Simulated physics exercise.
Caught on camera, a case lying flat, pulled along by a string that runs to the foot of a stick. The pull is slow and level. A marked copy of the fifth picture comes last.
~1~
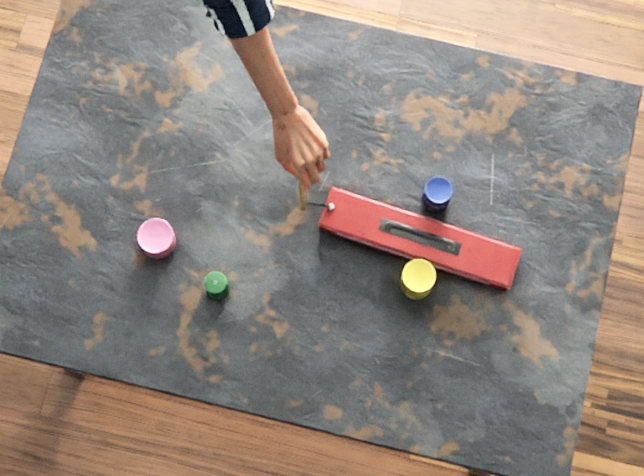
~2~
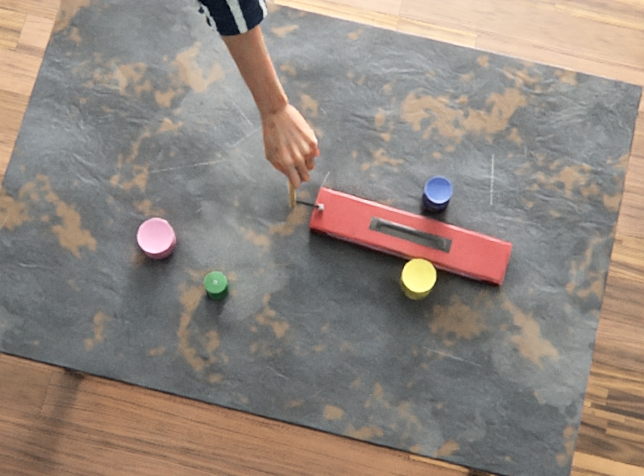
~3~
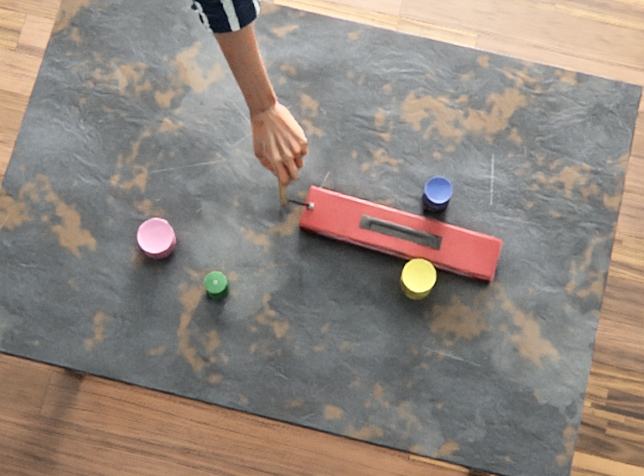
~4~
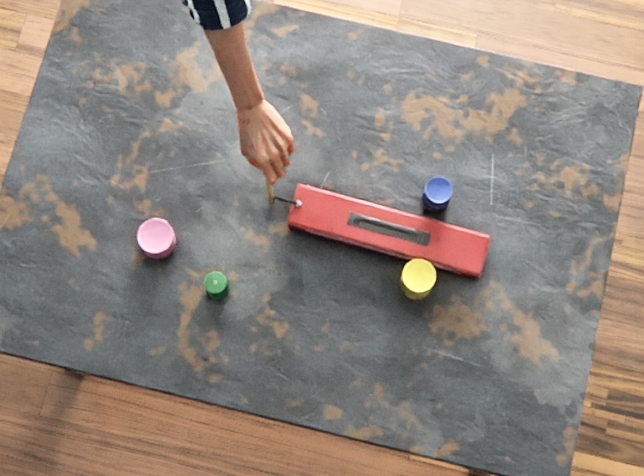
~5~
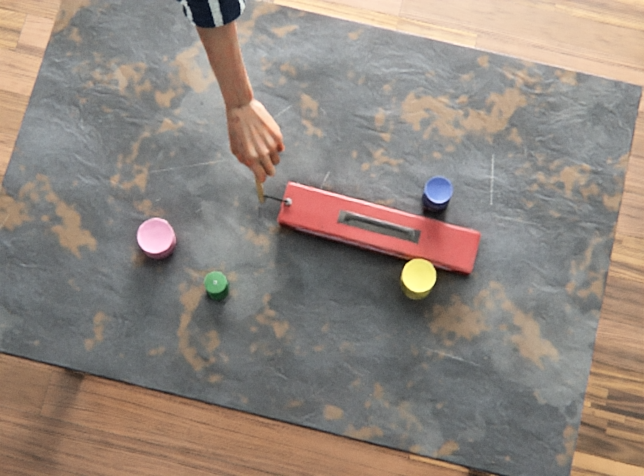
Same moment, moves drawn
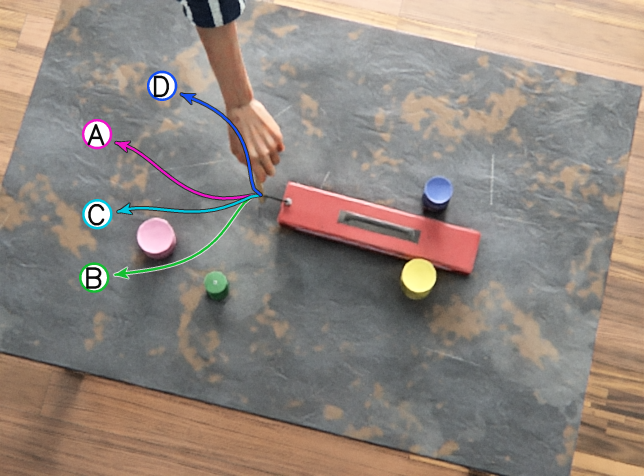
On a dark, patchy tabletop, a hand holding a small stick draws a red case slowly leftward by a string, sliding it between a blue jar and a yellow jar while a pink tub and a green candle stay still.
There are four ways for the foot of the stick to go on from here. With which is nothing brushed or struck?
Line A does it.
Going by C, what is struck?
It is the pink tub.
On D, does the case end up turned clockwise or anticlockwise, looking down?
It turns clockwise.
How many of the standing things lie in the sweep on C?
It touches one.
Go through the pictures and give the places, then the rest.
In the first picture, blue jar (437, 195); green candle (217, 286); pink tub (157, 239).
In the second picture, red case (411, 235); blue jar (437, 195).
In the third picture, red case (401, 232); pink tub (157, 239).
In the fourth picture, red case (389, 229); blue jar (437, 195).
In the fifth picture, red case (379, 227); pink tub (157, 239); yellow jar (418, 280); blue jar (437, 195).
On the marked copy, A from (261, 195) via (178, 183) to (116, 143); B from (261, 195) via (200, 253) to (115, 275); C from (261, 195) via (186, 211) to (118, 212); D from (261, 195) via (235, 128) to (181, 94).
With A. Early on, foot of the stick (204, 196), middle of the case (324, 217).
Further on, foot of the stick (154, 165), middle of the case (269, 202).
At the end, foot of the stick (112, 143), middle of the case (224, 184); nothing has been touched.
As for the rest, B meets the blue jar, green candle and pink tub; C meets the pink tub; D meets the yellow jar.
